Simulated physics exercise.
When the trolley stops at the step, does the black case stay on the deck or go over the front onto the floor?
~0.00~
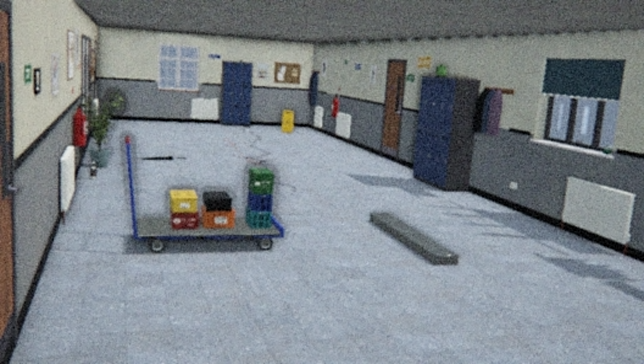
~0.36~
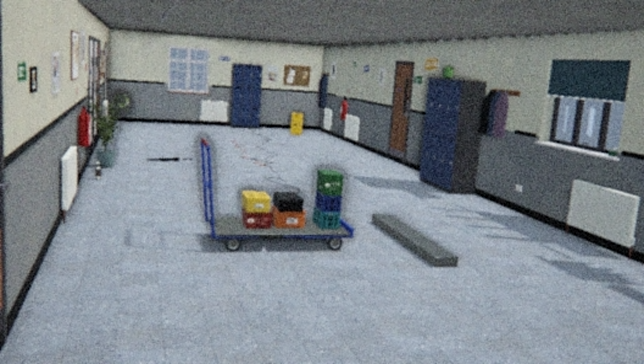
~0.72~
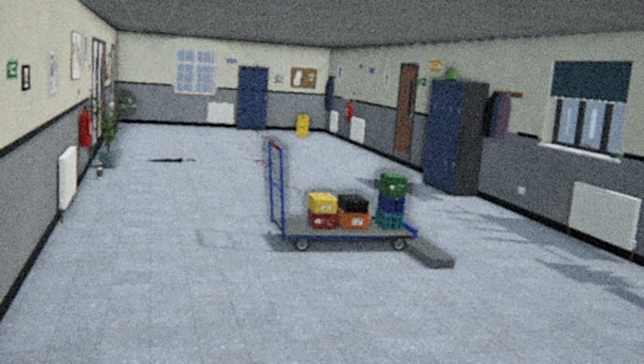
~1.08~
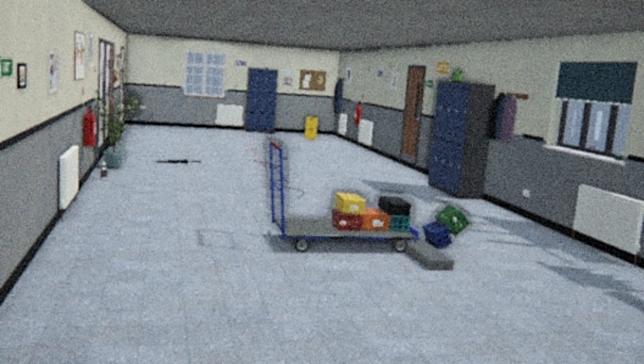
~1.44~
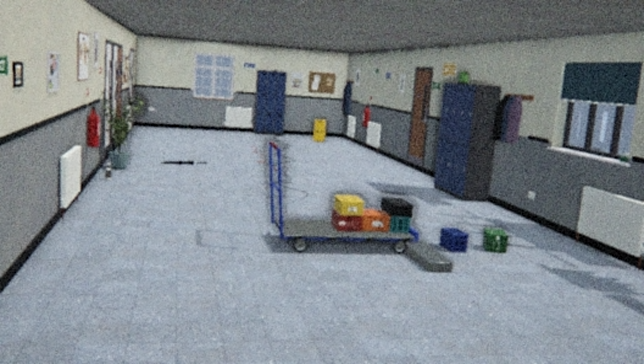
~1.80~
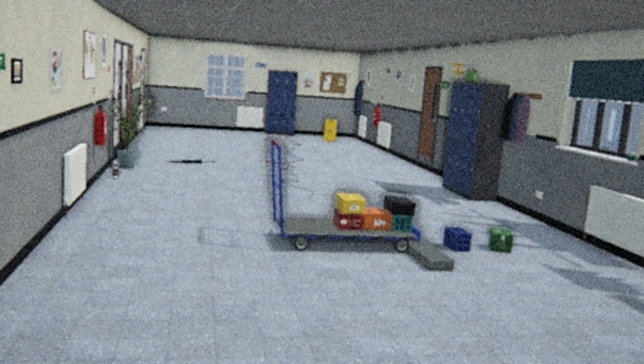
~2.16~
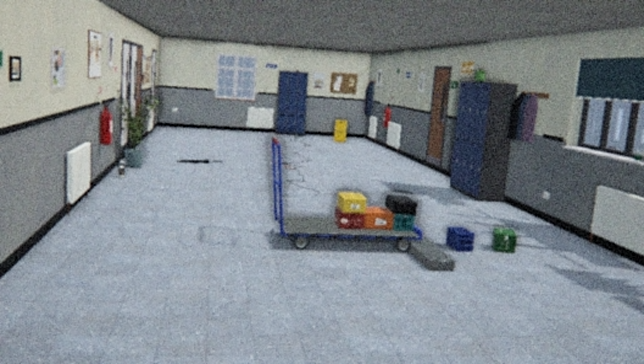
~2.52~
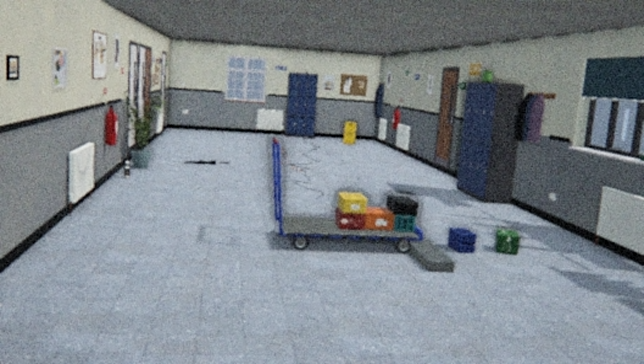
The black case stays aboard. It shifts forward and comes to rest near the front of the trolley, above the teal crate.
